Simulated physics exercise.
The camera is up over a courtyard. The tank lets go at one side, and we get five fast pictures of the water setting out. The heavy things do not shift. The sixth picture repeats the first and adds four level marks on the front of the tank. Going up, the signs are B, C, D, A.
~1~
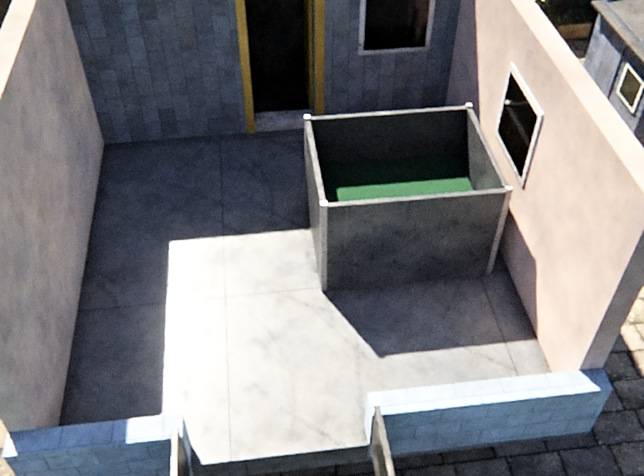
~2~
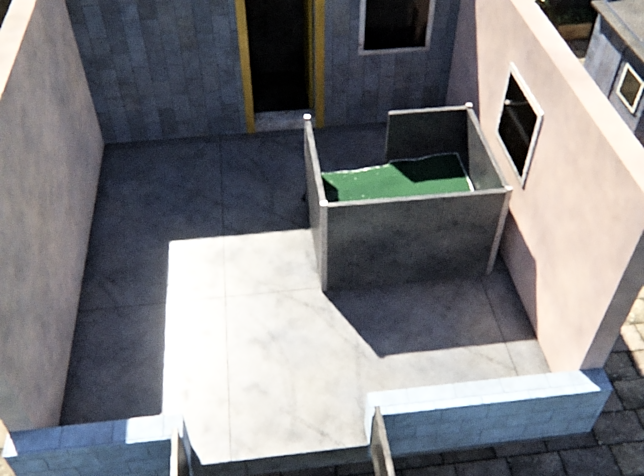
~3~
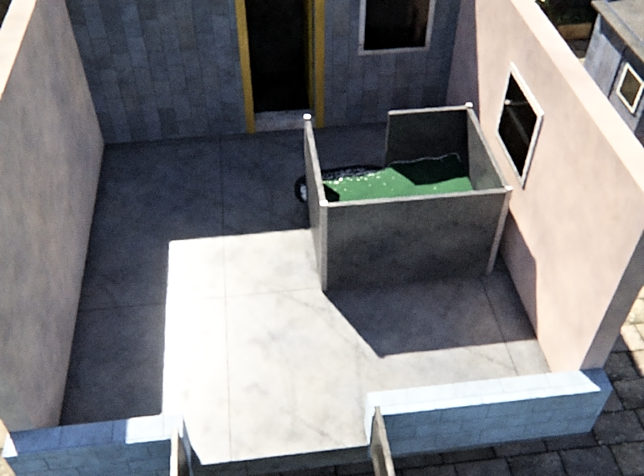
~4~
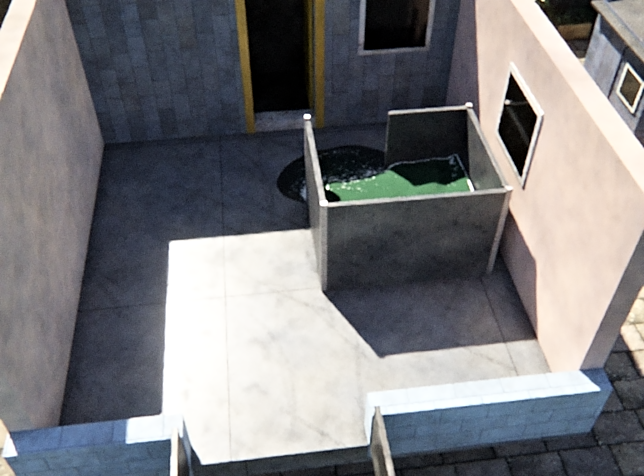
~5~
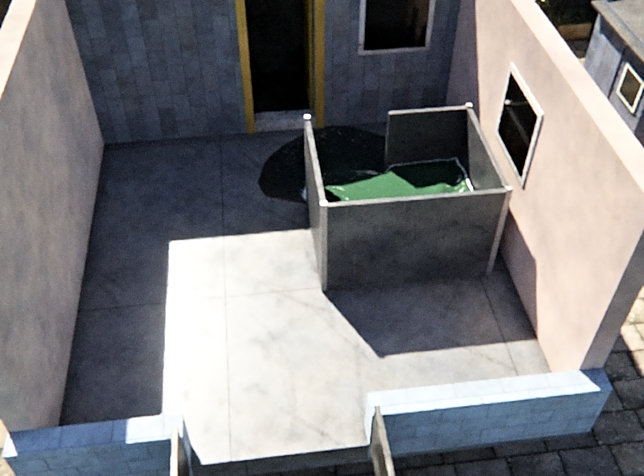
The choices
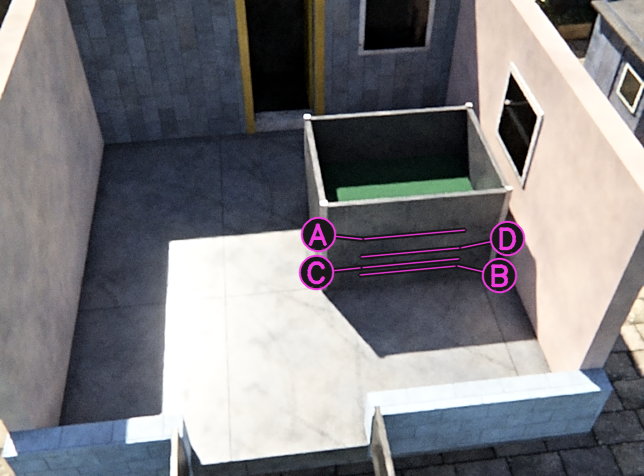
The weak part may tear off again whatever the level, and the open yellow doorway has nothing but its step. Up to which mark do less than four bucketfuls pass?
The limit is C.
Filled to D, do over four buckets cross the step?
Yes, it does.
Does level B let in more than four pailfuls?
No.
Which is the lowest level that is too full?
It is D.
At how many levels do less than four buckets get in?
Two.
In magenta, A at (413, 234); B at (409, 270); C at (410, 263); D at (411, 252); from the bottom up B, C, D, A.
With A, dozens of bucketfuls pour in.
With B, nothing gets over.
With C, a splash gets over, under a bucket.
With D, about 8 bucketfuls get in.
